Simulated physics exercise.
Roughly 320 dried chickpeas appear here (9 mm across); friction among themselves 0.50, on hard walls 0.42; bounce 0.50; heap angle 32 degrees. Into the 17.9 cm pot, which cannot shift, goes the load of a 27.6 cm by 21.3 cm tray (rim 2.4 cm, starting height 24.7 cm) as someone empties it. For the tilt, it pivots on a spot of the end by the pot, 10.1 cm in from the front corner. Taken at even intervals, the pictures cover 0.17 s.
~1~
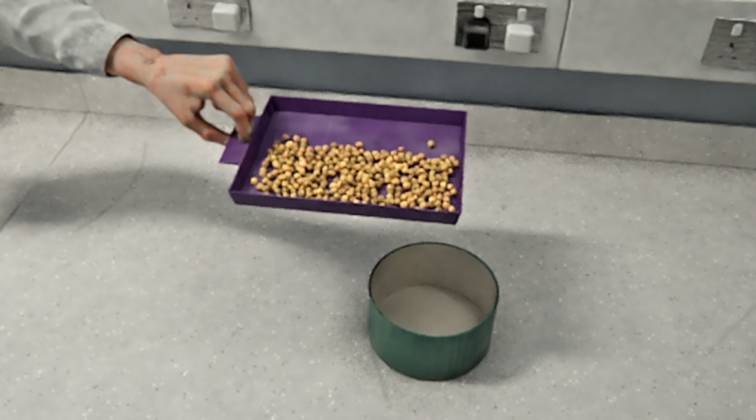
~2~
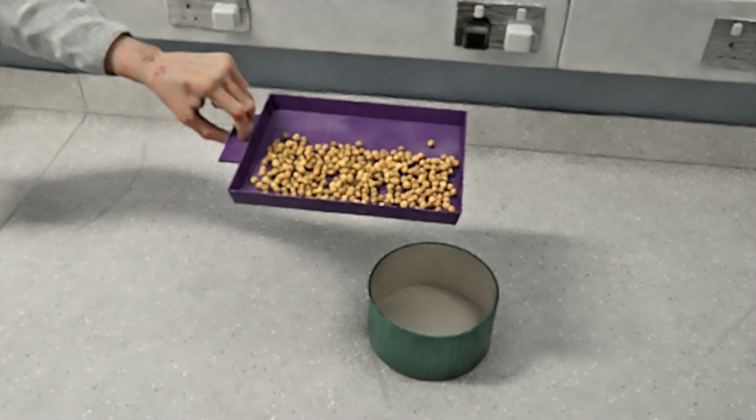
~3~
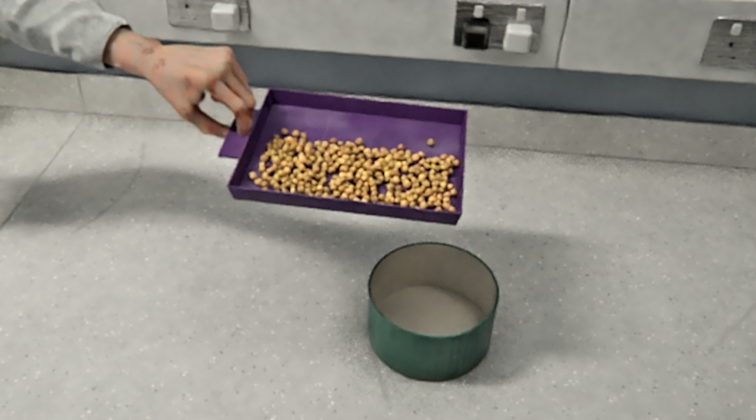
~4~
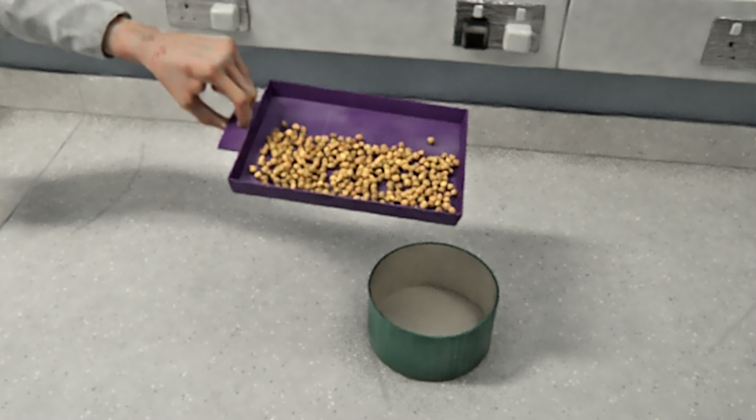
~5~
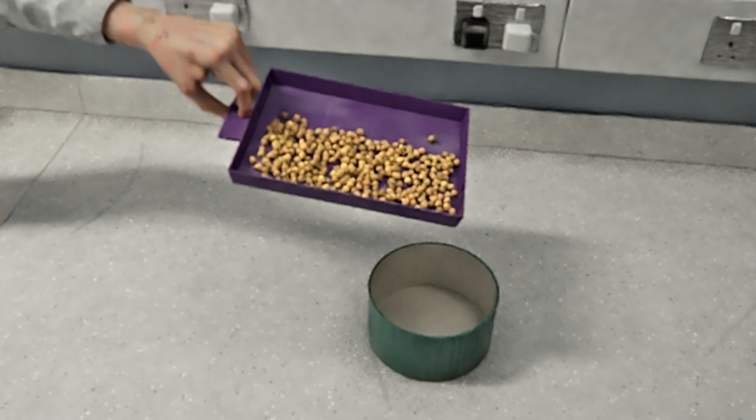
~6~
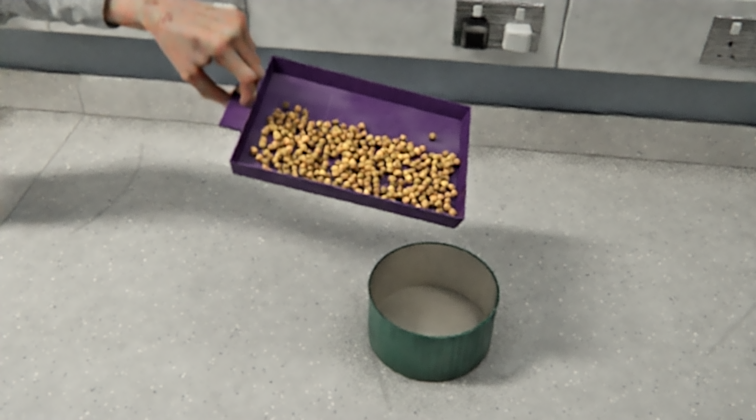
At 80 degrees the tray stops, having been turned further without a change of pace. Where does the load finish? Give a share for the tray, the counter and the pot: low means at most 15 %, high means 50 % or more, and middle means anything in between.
Shares: Tray middle, counter middle, pot middle.
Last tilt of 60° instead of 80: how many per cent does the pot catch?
It would be near 5 per cent.
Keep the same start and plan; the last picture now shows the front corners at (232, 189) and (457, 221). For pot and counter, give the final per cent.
Pot 5 % / counter 0 %.
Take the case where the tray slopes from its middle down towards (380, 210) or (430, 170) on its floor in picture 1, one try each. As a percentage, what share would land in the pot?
Roughly 5 per cent on the first try and 5 per cent on the second.
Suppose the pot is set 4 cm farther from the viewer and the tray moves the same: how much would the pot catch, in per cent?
Around 30 per cent.
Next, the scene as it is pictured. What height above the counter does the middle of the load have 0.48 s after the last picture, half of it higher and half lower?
Median height: Approx. 30 cm.
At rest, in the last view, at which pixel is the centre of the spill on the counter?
The middle of the spill sits at roughly (542, 368).
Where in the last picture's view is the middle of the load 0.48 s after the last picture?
Estimated load position: Around (436, 163).
Then, 0.29 s after the last picture, tilt 47 degrees; the tray holds 100 %, the pot 0 %.
Then, 0.48 s after the last picture, tilt 69 degrees; the tray holds 100 %, the pot 0 %.
Then, 0.78 s after the last picture, tilt 80 degrees; the tray holds 80 %, the pot 5 %.
In the end, tray 30 %, counter 30 %, pot 40 %.
